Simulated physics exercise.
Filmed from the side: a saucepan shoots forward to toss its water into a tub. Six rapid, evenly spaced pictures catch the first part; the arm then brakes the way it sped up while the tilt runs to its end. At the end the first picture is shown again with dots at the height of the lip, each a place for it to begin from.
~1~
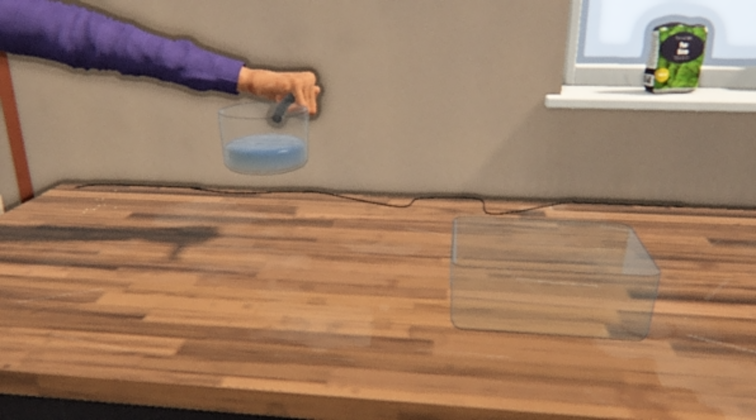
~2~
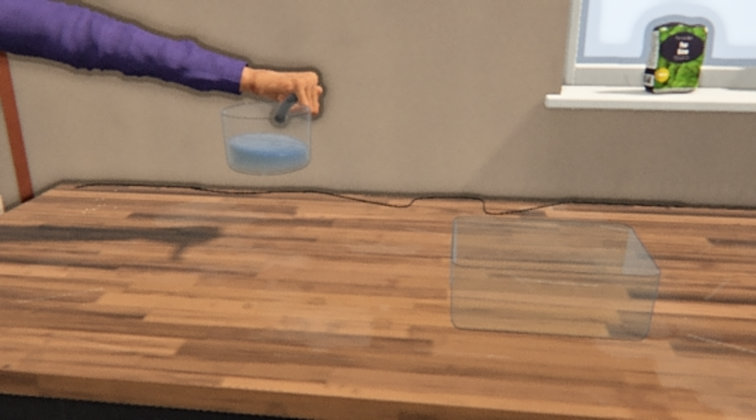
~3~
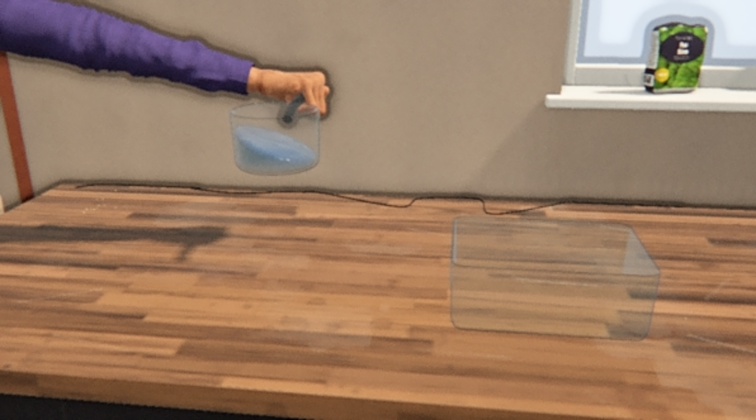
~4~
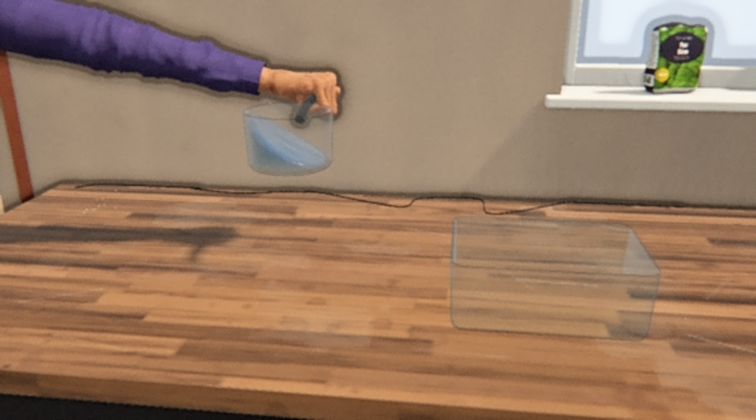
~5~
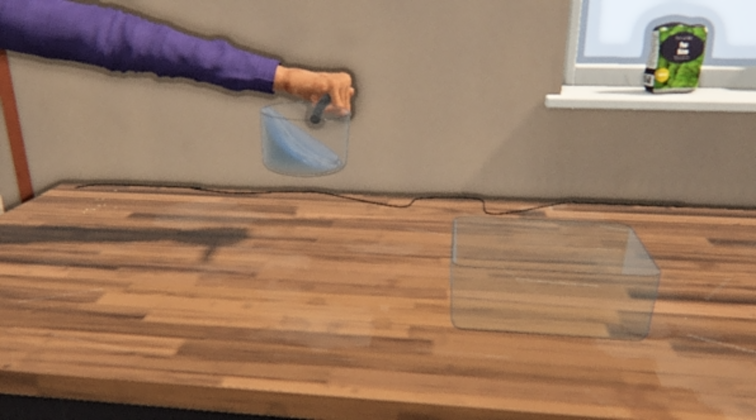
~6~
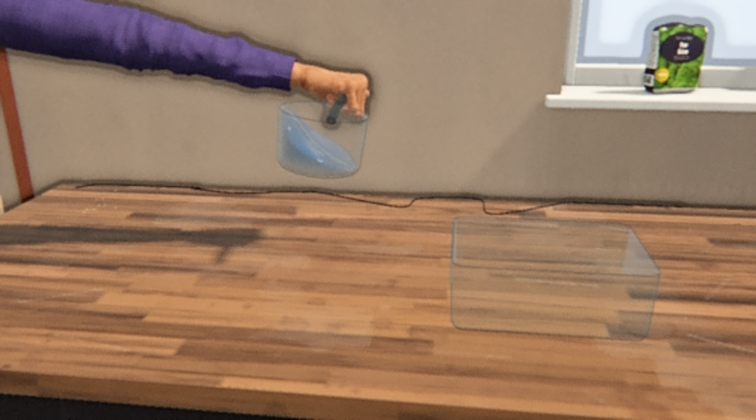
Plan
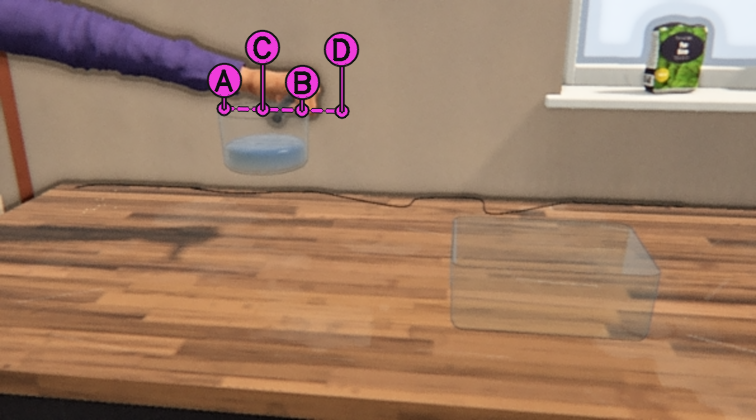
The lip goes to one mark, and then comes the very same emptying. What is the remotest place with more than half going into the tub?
Choose D.
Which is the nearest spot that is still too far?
Here it is spot B.
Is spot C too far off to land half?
Yes.
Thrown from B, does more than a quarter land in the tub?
Yes, it does.
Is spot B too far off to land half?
Yes, it does.
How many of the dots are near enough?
One.
On the marked copy, A at (224, 108); B at (302, 110); C at (262, 109); D at (341, 111).
If A is chosen, about 10 % lands in the tub, 89 % falls short.
If B is chosen, about 38 % lands in the tub, 55 % falls short and 7 % goes beside or beyond.
If C is chosen, about 22 % lands in the tub, 75 % falls short and 3 % goes beside or beyond.
If D is chosen, about 62 % lands in the tub, 31 % falls short and 7 % goes beside or beyond.
